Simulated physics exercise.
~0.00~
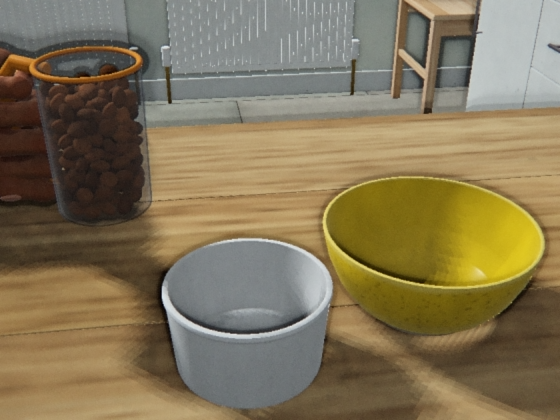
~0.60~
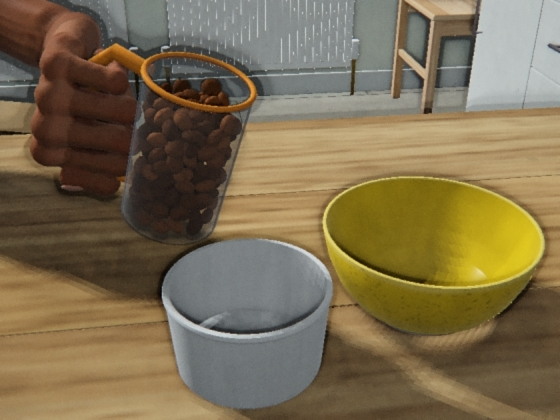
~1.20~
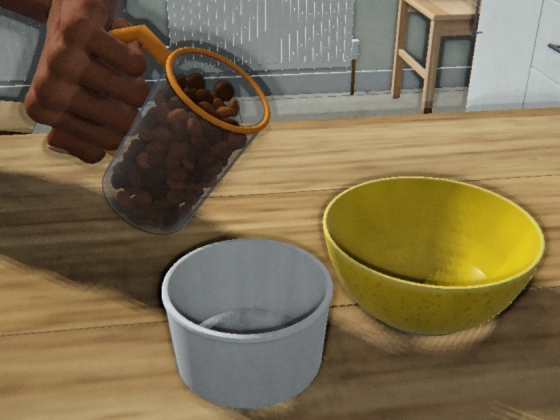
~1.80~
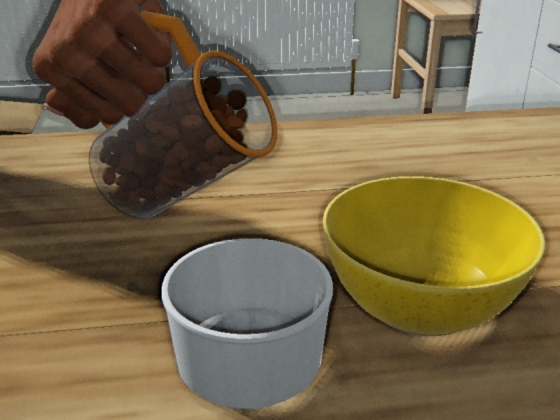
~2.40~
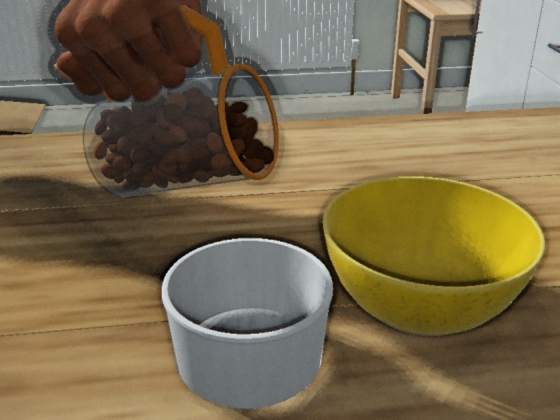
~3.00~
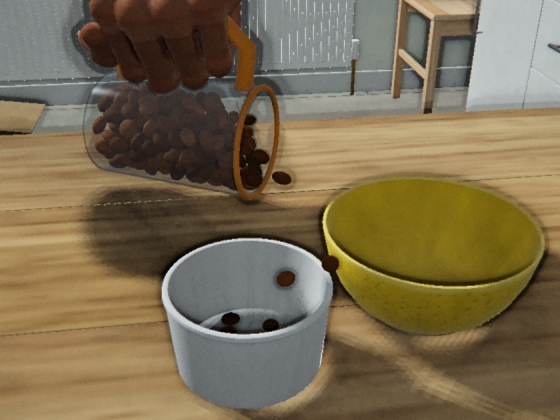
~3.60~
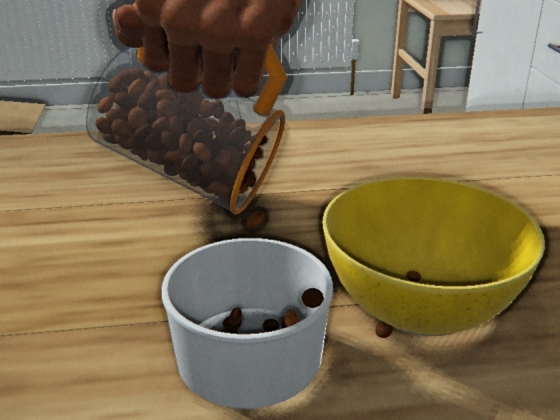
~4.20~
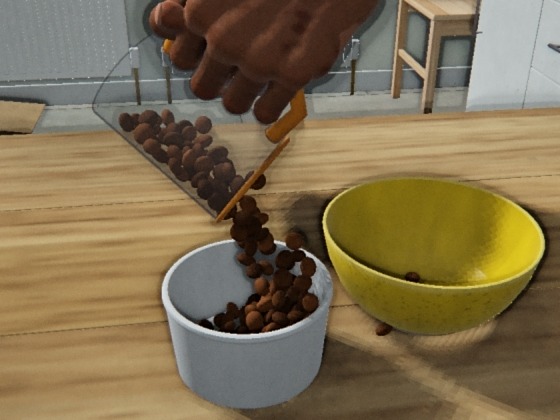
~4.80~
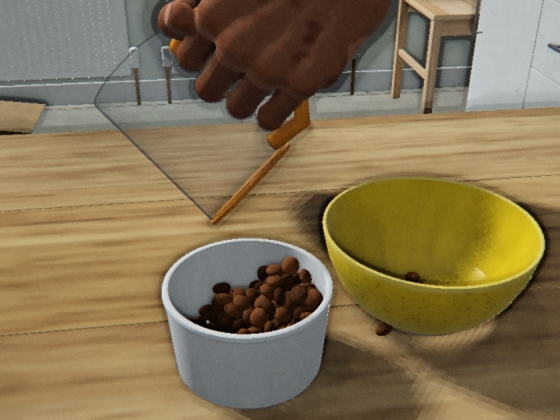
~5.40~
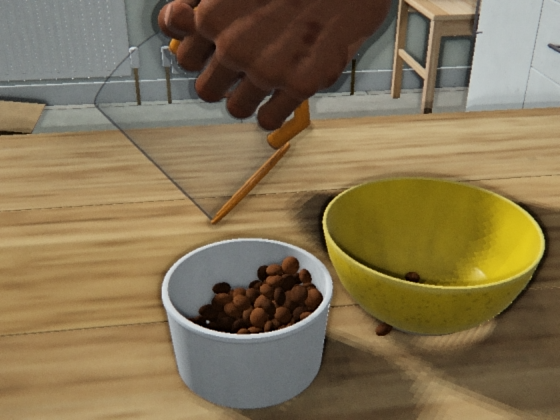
A hand tips a clear cup of brown kibble, emptying nearly all into the white dish.
